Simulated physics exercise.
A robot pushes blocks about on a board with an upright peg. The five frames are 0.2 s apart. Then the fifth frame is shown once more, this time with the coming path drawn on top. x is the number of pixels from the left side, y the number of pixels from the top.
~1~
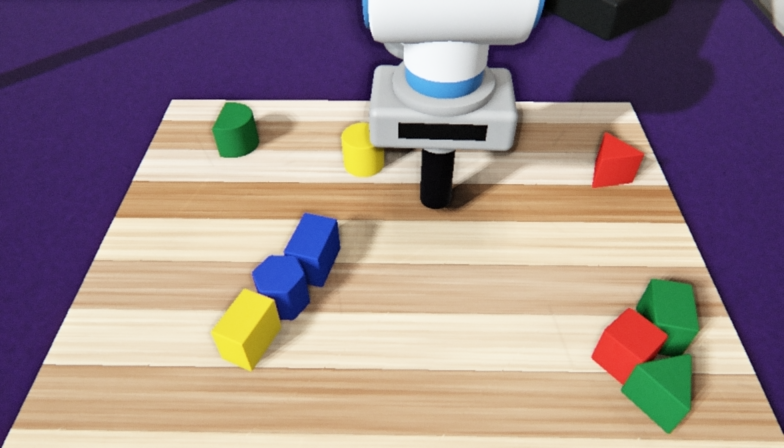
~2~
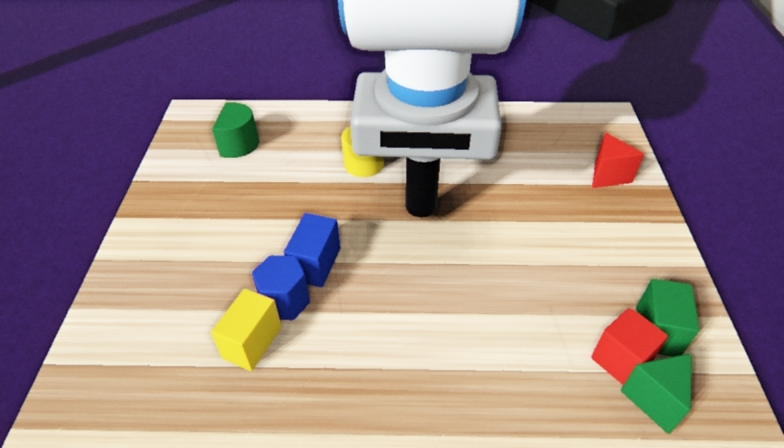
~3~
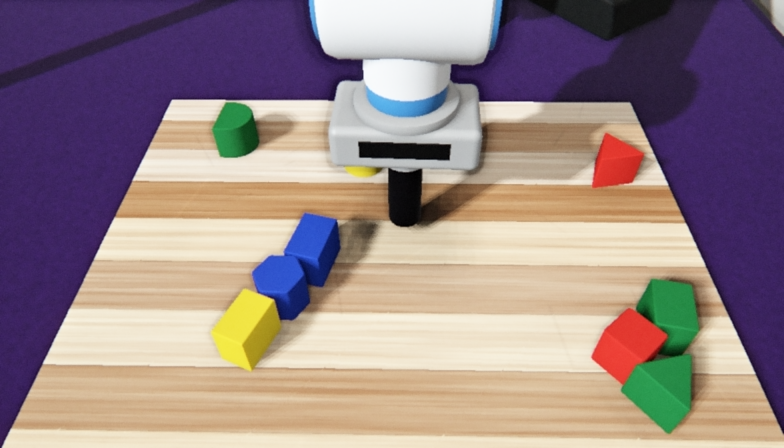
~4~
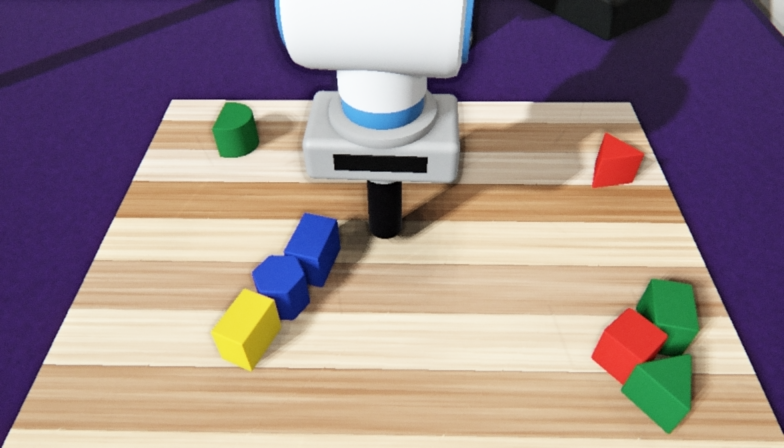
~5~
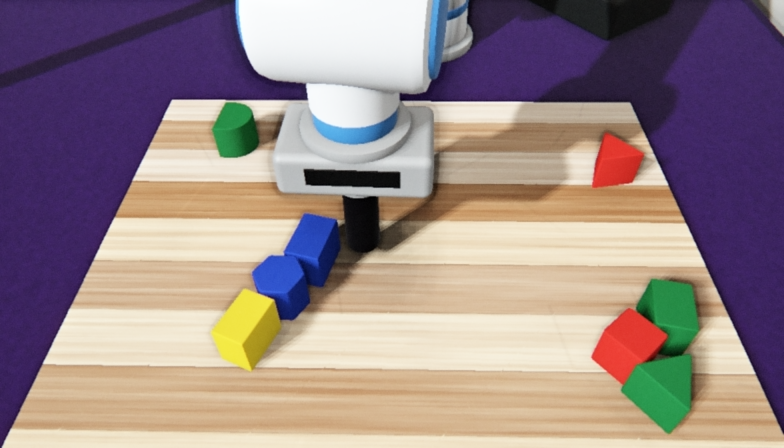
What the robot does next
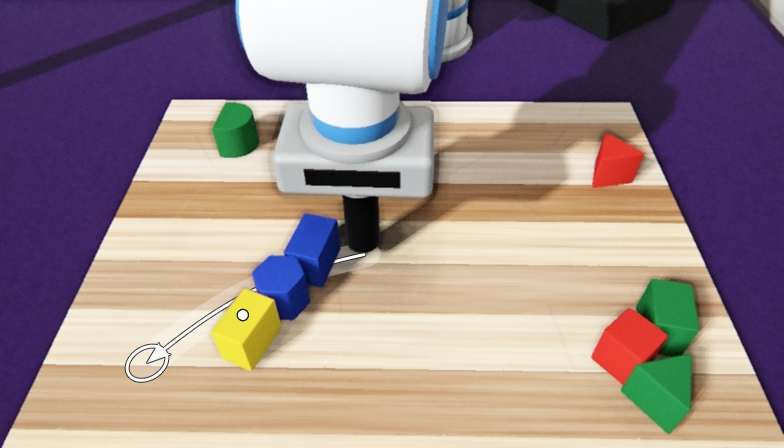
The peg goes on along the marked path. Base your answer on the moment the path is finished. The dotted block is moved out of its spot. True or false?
My answer: True.
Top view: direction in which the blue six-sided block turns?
Seen from overhead, it turns anticlockwise.
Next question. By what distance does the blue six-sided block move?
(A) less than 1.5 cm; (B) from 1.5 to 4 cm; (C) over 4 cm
It's B.
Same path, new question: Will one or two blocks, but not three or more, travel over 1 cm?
I expect not.
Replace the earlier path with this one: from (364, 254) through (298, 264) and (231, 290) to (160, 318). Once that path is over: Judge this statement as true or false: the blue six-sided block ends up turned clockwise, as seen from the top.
Verdict: False.
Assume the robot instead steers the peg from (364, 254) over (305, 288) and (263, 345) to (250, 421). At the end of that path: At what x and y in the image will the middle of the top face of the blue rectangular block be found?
It should be at (282, 232) by then.
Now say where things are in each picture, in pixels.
Peg's lower end (435, 200); yellow rectangular block (243, 315); blue six-sided block (278, 273); blue rectangular block (311, 234), in the first frame.
Peg (421, 208); blocks still, in the second frame.
Peg (405, 218); blocks still, in the third frame.
Peg (385, 229); blocks still, in the fourth frame.
Peg (363, 242); yellow rectangular block (243, 315); blue six-sided block (278, 273); blue rectangular block (311, 234), in the fifth frame.
Drawn move, from (364, 254) over (292, 275) and (219, 310) to (147, 363); the dot is on the yellow rectangular block.
The first path, step by step. One third of the way, peg (288, 263); yellow rectangular block (239, 319); blue six-sided block (274, 279); blue rectangular block (256, 232).
Two thirds of the way, peg (214, 298); yellow rectangular block (235, 332), turned 10° clockwise; blue six-sided block (267, 289), turned 30° anticlockwise; blue rectangular block (243, 232), turned 35° clockwise.
At the end, peg (140, 352); yellow rectangular block (235, 332), turned 10° clockwise; blue six-sided block (267, 289), turned 30° anticlockwise; blue rectangular block (243, 232), turned 35° clockwise.
